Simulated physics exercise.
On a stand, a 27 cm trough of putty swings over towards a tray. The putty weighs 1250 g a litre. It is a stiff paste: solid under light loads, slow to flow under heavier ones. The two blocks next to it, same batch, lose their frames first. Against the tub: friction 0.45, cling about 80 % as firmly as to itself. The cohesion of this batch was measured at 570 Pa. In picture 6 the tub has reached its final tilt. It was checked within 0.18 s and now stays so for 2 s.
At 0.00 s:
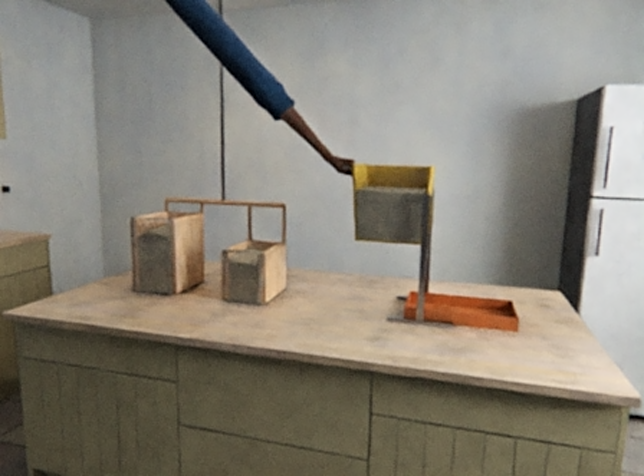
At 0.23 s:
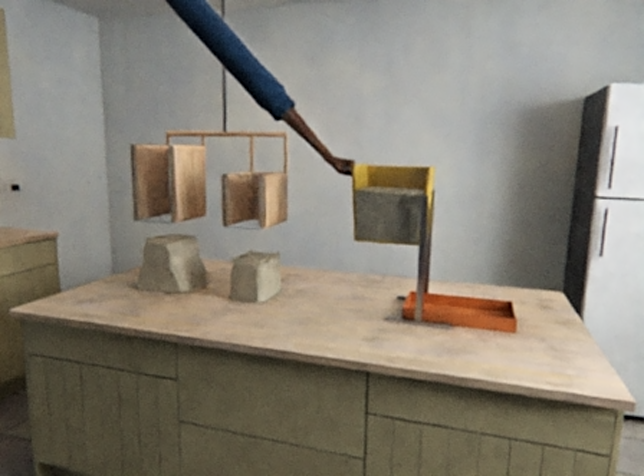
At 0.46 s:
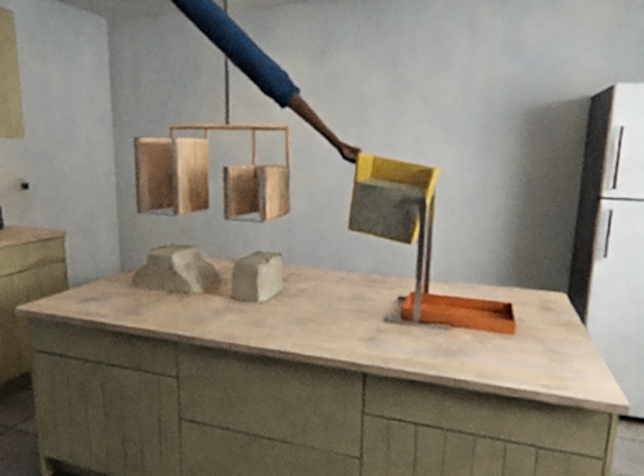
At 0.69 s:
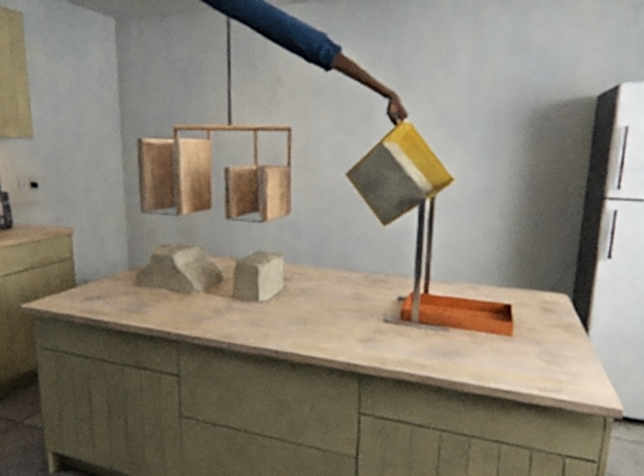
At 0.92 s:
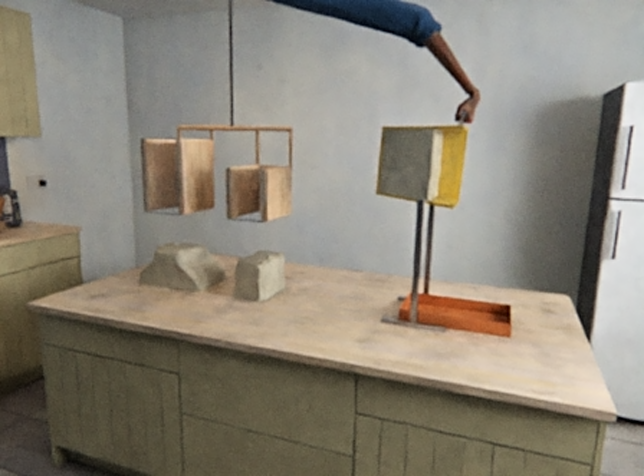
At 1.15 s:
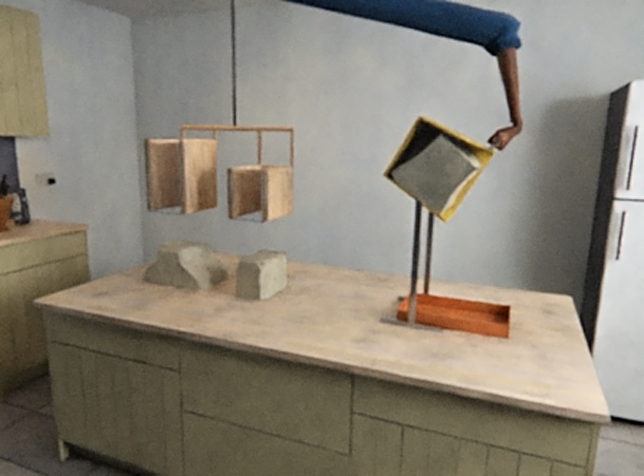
Two joined wooden molds rise off two grey putty blocks on a counter, and the left block slumps lower while the right barely settles. Then a blue-sleeved arm turns a yellow tub of putty clockwise above an orange tray.
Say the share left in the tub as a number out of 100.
It comes to some 0 %.
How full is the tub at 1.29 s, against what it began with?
Some 45 per cent.
After 1.29 s, the tub is at 120 degrees and holds 45 %.
After 1.46 s, the tub is at 120 degrees and holds 0 %.
After 1.63 s, the tub is at 120 degrees and holds 0 %.
After 1.80 s, the tub is at 120 degrees and holds 0 %.
After 3.15 s, the tub is at 120 degrees and holds 0 %.
